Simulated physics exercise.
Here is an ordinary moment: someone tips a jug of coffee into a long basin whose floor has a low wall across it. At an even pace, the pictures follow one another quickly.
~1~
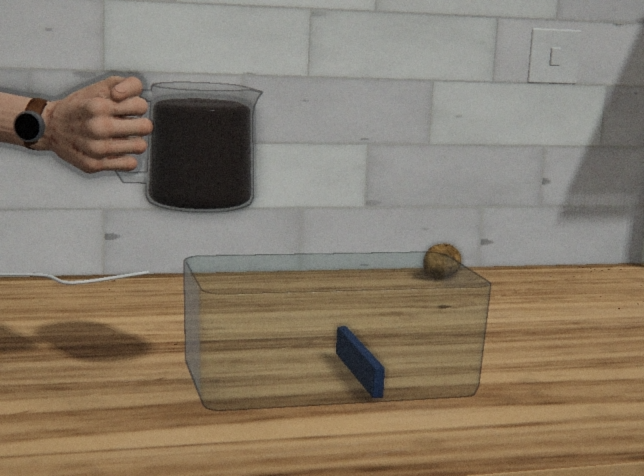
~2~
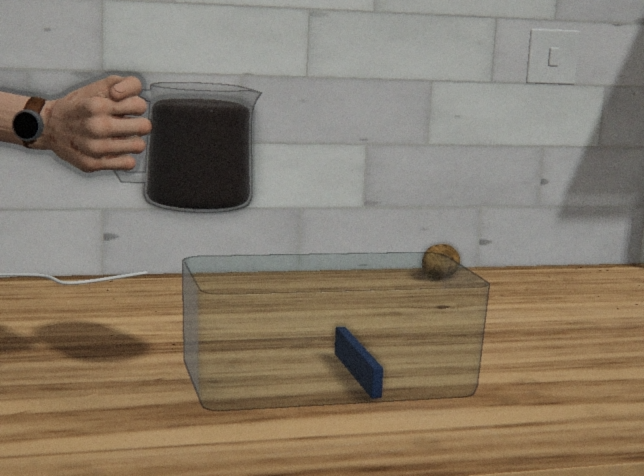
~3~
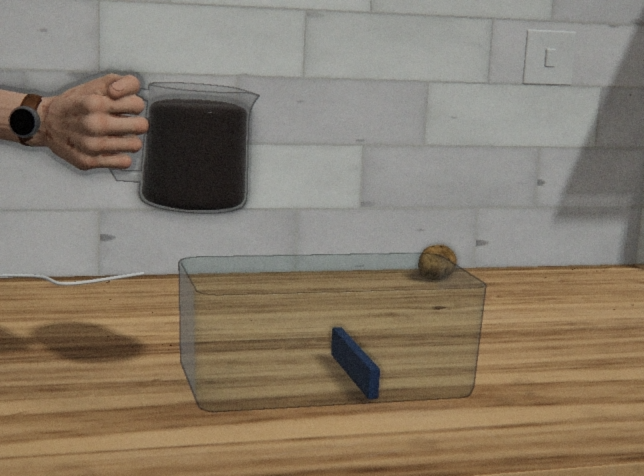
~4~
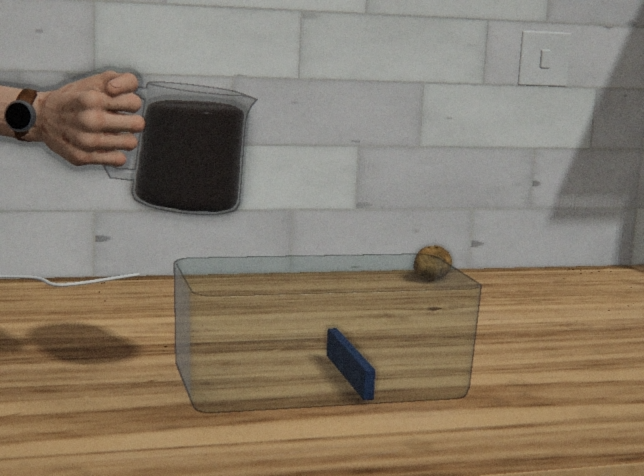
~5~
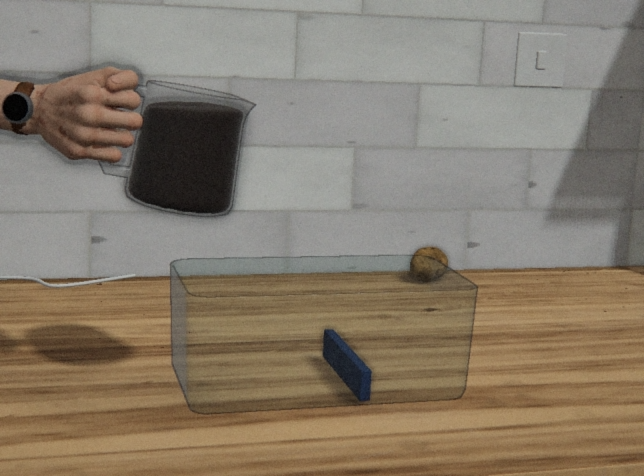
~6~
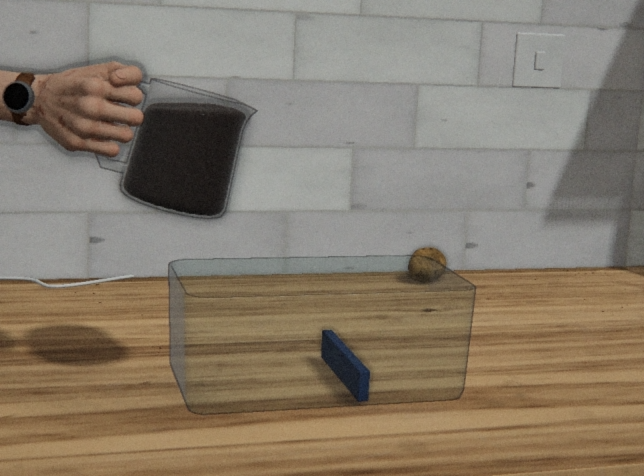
On a wooden counter by a pale brick wall, a clear basin with a low blue divider sat near a small brown ball, while a hand above slowly tilted a jug of dark coffee rightward.
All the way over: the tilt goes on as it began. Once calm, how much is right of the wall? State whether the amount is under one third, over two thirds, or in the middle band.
The amount is under one third.
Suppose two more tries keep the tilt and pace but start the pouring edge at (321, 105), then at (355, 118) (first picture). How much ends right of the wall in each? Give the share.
Start one gives close to 70 percent, start two close to 70 percent.
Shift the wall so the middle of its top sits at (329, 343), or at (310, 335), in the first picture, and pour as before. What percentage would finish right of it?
About 50 % and 70 %.
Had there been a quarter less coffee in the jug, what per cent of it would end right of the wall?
Roughly 10 %.
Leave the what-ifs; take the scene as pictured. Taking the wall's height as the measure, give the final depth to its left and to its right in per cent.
80 per cent for the left part, 20 for the right.
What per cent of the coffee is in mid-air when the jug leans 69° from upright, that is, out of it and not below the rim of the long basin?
Somewhere around 15 per cent of it.
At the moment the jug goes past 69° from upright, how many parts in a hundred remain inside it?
About 80 %.
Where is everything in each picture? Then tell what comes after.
In the first picture, it leans 0°; its right rim is at (262, 90); the coffee meets the walls at (153, 103) and (248, 106); the long basin's rim runs from (192, 276) to (467, 270); the wall's top is at (360, 347).
In the second picture, it leans 1°; its right rim is at (261, 91); the coffee meets the walls at (152, 104) and (248, 106).
In the third picture, it leans 2°; its right rim is at (259, 94); the coffee meets the walls at (150, 104) and (246, 108).
In the fourth picture, it leans 5°; its right rim is at (257, 98); the coffee meets the walls at (147, 105) and (243, 108).
In the fifth picture, it leans 8°; its right rim is at (256, 103); the coffee meets the walls at (144, 109) and (243, 111).
In the sixth picture, it leans 13°; its right rim is at (257, 109); the coffee meets the walls at (145, 108) and (245, 111).
A moment on, the jug is tipped part way and 79 per cent is still to pour, 6 is left of the wall and 0 right of it.
Next, the jug is tipped right over and 22 per cent is still to pour, 60 is left of the wall and 2 right of it.
Then the jug is tipped right over and 1 per cent is still to pour, 88 is left of the wall and 7 right of it.
Later the jug is tipped right over and 0 per cent is still to pour, 85 is left of the wall and 11 right of it.
At rest 85 per cent lies left of the wall, 11 right of it and 4 outside.
